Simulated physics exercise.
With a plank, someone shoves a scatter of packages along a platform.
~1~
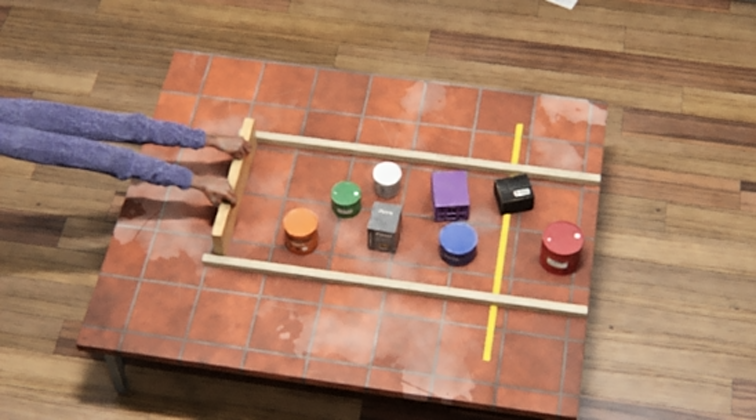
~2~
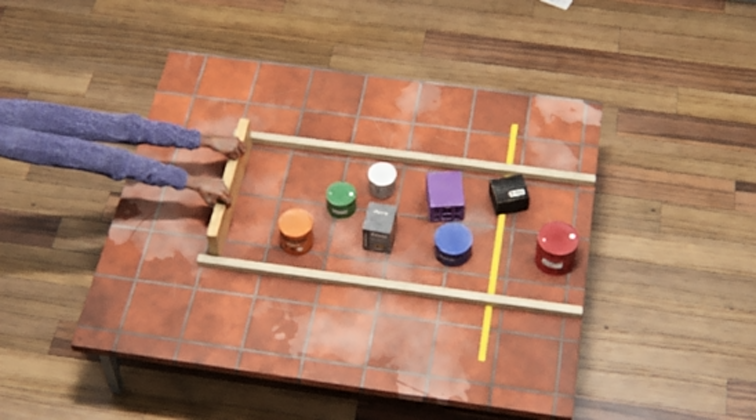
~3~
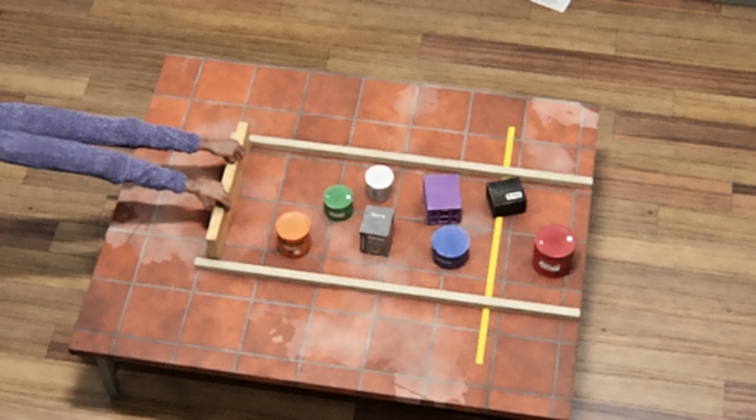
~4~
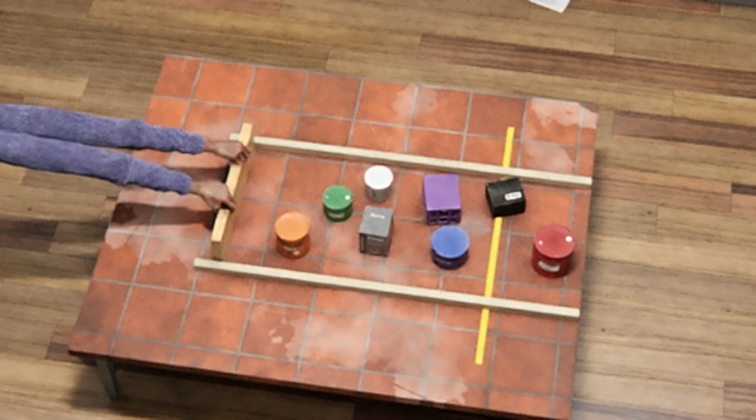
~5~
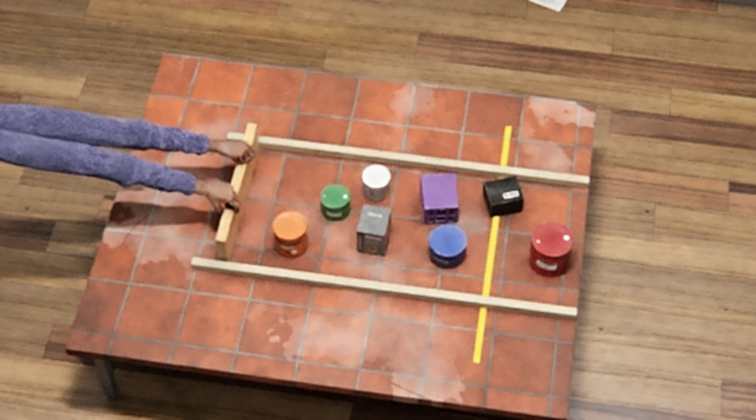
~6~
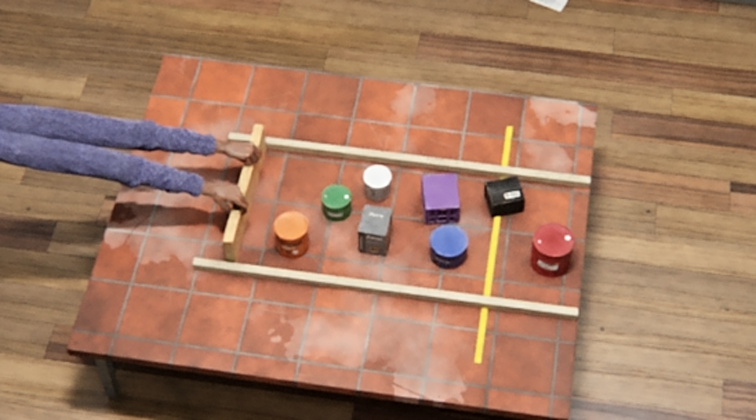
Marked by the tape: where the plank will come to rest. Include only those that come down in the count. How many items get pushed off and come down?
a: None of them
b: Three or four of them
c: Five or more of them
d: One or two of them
Answer: A.
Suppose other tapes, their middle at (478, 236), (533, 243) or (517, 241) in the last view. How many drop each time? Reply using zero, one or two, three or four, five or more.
Well, in the order given, it's none at all, one or two and one to two.
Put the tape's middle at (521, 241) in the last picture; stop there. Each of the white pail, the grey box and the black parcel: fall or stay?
Outcome: White pail is not lost; grey box is not lost; black parcel ends up off.
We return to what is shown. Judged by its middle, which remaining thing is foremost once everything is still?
It's the black parcel.
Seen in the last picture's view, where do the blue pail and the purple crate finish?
The blue pail comes to rest close to (541, 285), while the purple crate rests close to (544, 207).
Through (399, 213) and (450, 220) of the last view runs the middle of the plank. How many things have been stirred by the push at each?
At the first spot 6, then 7.
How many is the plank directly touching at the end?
That makes 3.
Soon after, none off yet; red canister at rest near (552, 251); black parcel at rest near (504, 197); blue pail at rest near (449, 247).
After that, none off yet; red canister at rest near (552, 251); black parcel at rest near (504, 197); blue pail displaced a little near (453, 249).
And then, none off yet; red canister at rest near (552, 251); black parcel displaced about its own width near (532, 200); blue pail displaced about its own width near (495, 270).
In the end, the number that fall off is zero.
